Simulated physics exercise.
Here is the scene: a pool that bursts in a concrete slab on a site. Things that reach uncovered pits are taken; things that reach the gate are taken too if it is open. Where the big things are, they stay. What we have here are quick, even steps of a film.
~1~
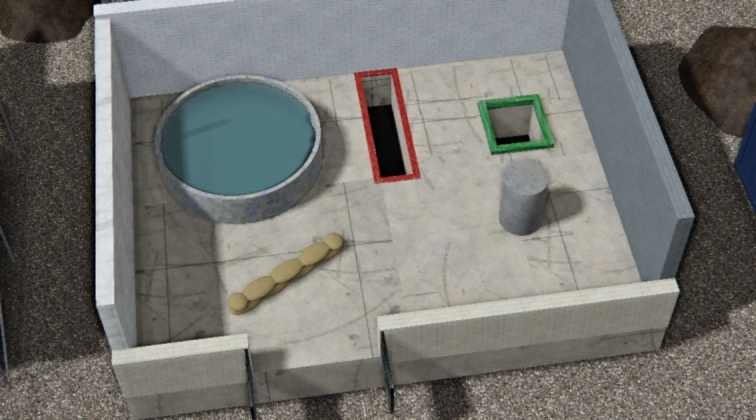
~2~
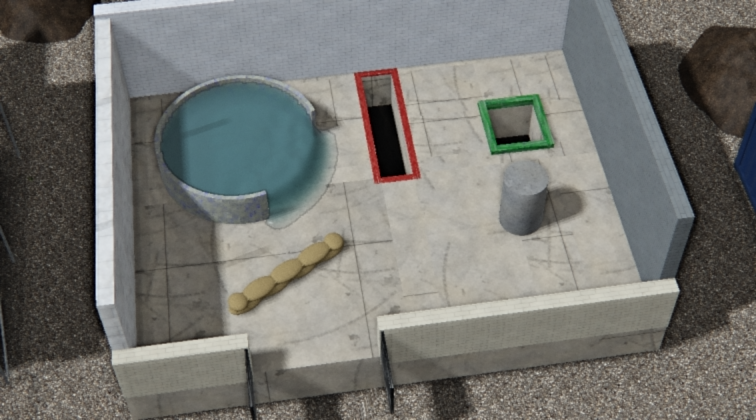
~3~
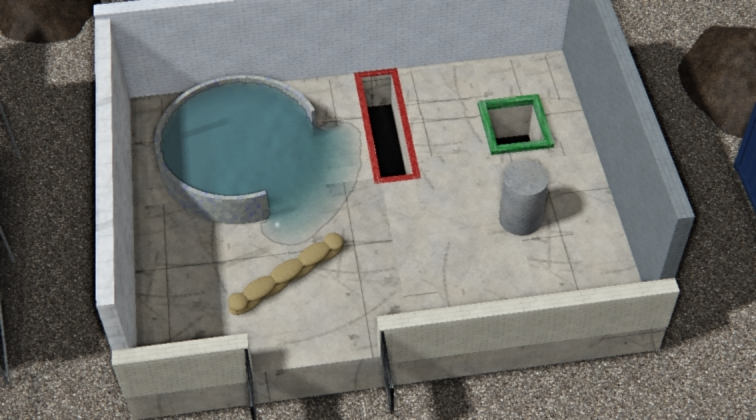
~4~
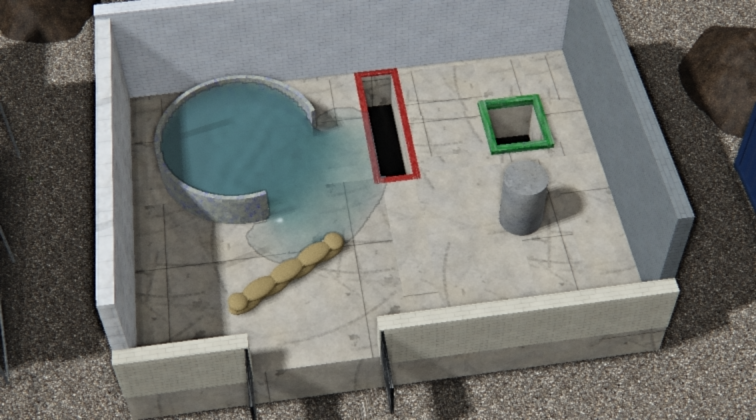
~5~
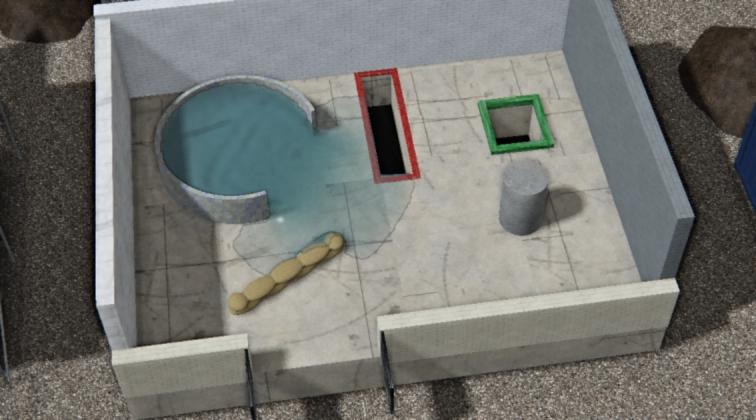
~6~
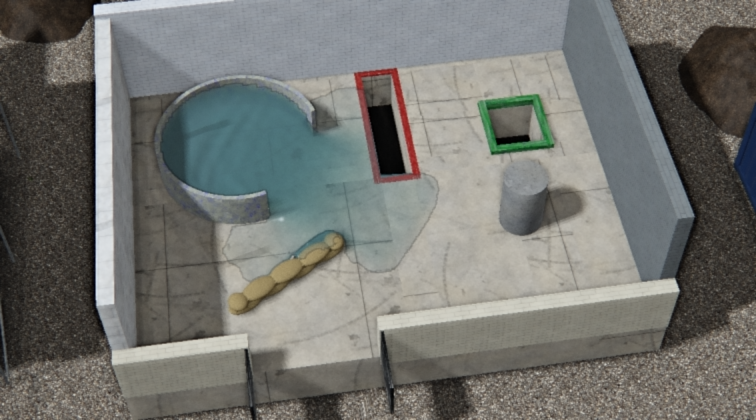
On a walled concrete slab, a round pool of still water sits left of a red-edged pit, a green-edged pit and a grey cylinder. The pool's right side opens and water pours out, spreading to the red pit's edge, then past the row of tan sacks and across the slab below the pit.
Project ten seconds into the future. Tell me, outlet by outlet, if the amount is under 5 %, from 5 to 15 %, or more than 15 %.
Result: The gate gets hardly any of it - below five per cent; the red pit gets a big share of it - past fifteen per cent; the green pit gets hardly any of it - below five per cent.
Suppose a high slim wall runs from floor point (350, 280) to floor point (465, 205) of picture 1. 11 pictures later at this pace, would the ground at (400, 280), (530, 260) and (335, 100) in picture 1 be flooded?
In order: Dry; dry; dry.
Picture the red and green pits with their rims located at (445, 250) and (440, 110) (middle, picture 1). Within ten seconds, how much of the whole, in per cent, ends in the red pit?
Red: 50 %.
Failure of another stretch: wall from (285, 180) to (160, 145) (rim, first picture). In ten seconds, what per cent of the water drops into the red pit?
Roughly 14 per cent goes to the red pit.
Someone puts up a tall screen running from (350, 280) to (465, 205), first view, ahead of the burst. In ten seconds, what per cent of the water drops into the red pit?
Red: About 45 %.
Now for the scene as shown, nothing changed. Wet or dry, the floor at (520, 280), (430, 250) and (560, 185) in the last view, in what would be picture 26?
Soaked, soaked, soaked.
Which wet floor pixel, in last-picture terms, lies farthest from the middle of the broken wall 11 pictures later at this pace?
The farthest wet point should be near (610, 312).
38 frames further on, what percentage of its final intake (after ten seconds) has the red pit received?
Working it through, I arrive at 70 %.
A moment on, water covers 25 % of the floor; the gate 0 %, the red pit 8 %, the green pit 0 %.
Next, water covers 45 % of the floor; the gate 0 %, the red pit 14 %, the green pit 0 %.
Then, water covers 55 % of the floor; the gate 0 %, the red pit 21 %, the green pit 0 %.
Later, water covers 80 % of the floor; the gate 0 %, the red pit 27 %, the green pit 2 %.
In the end, water covers 90 % of the floor; the gate 2 %, the red pit 39 %, the green pit 2 %.
